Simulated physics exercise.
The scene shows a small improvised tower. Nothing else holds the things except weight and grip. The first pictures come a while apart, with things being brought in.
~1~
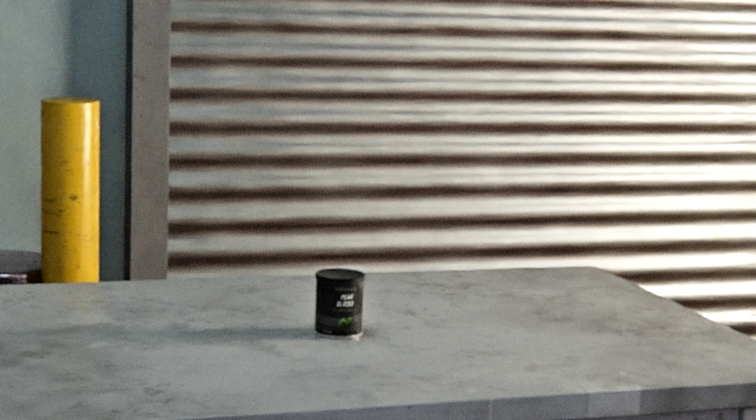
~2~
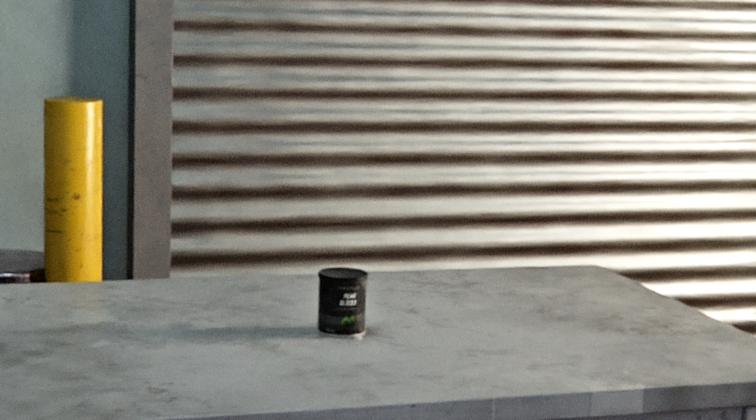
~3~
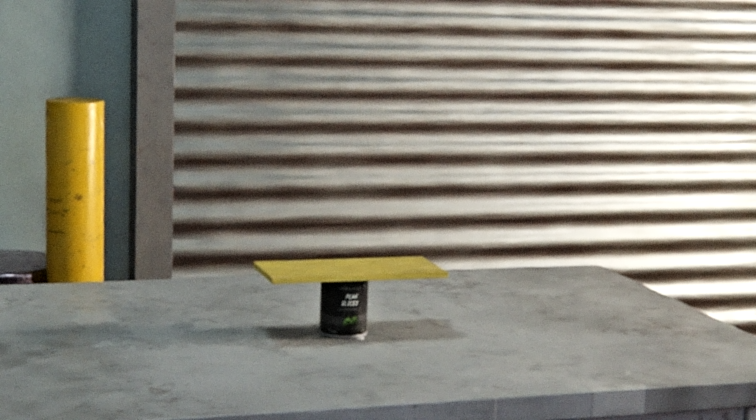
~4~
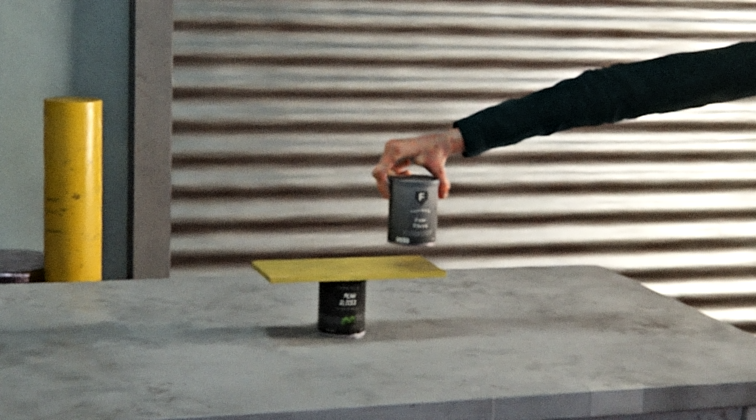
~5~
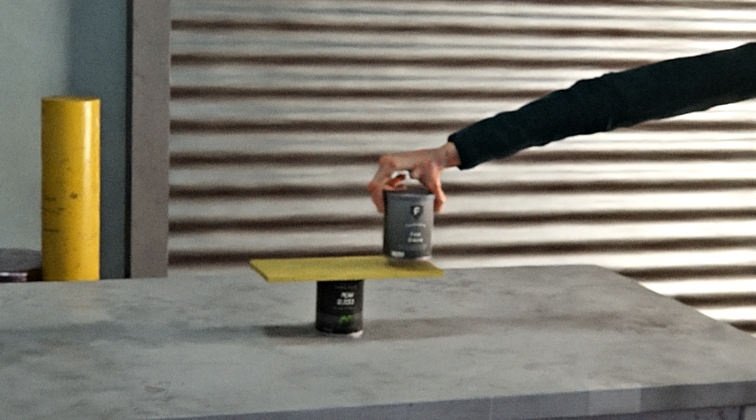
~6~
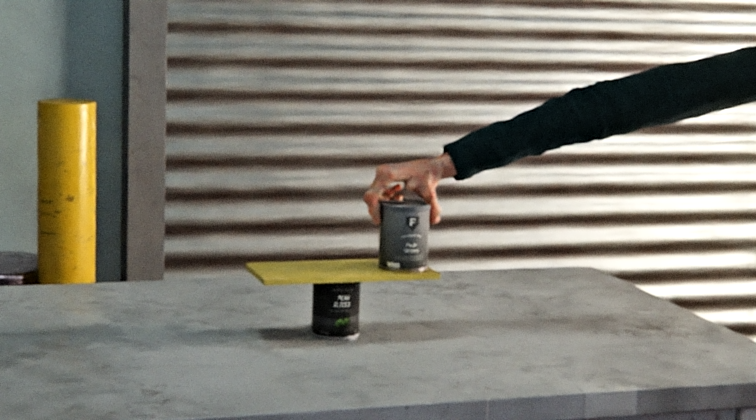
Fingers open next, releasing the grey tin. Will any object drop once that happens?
It falters.
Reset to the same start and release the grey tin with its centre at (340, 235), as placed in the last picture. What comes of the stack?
What happens next is that it remains standing.
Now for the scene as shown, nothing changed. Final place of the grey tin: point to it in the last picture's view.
In the final view it sits at roughly (471, 305).
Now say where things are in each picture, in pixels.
The last thing is not in view yet, in the first picture.
The last thing is not in view yet, in the second picture.
The last thing is not in view yet; yellow board (350, 269), in the third picture.
Still above its spot; grey tin (413, 210); yellow board (348, 269), in the fourth picture.
Still above its spot; grey tin (408, 224); yellow board (346, 268), in the fifth picture.
Set down, still held; grey tin (404, 235); yellow board (342, 271), in the sixth picture.
Then, 0.40 s after the last picture, grey tin now fallen; yellow board tipped 63° from how it was.
Then, 0.60 s after the last picture, yellow board tipped 54° from how it was.
At rest, fallen, grey tin; tipped over in the stack, yellow board; black tin in place. Seen from the same camera at the end, grey tin near (471, 305). The stack comes apart.
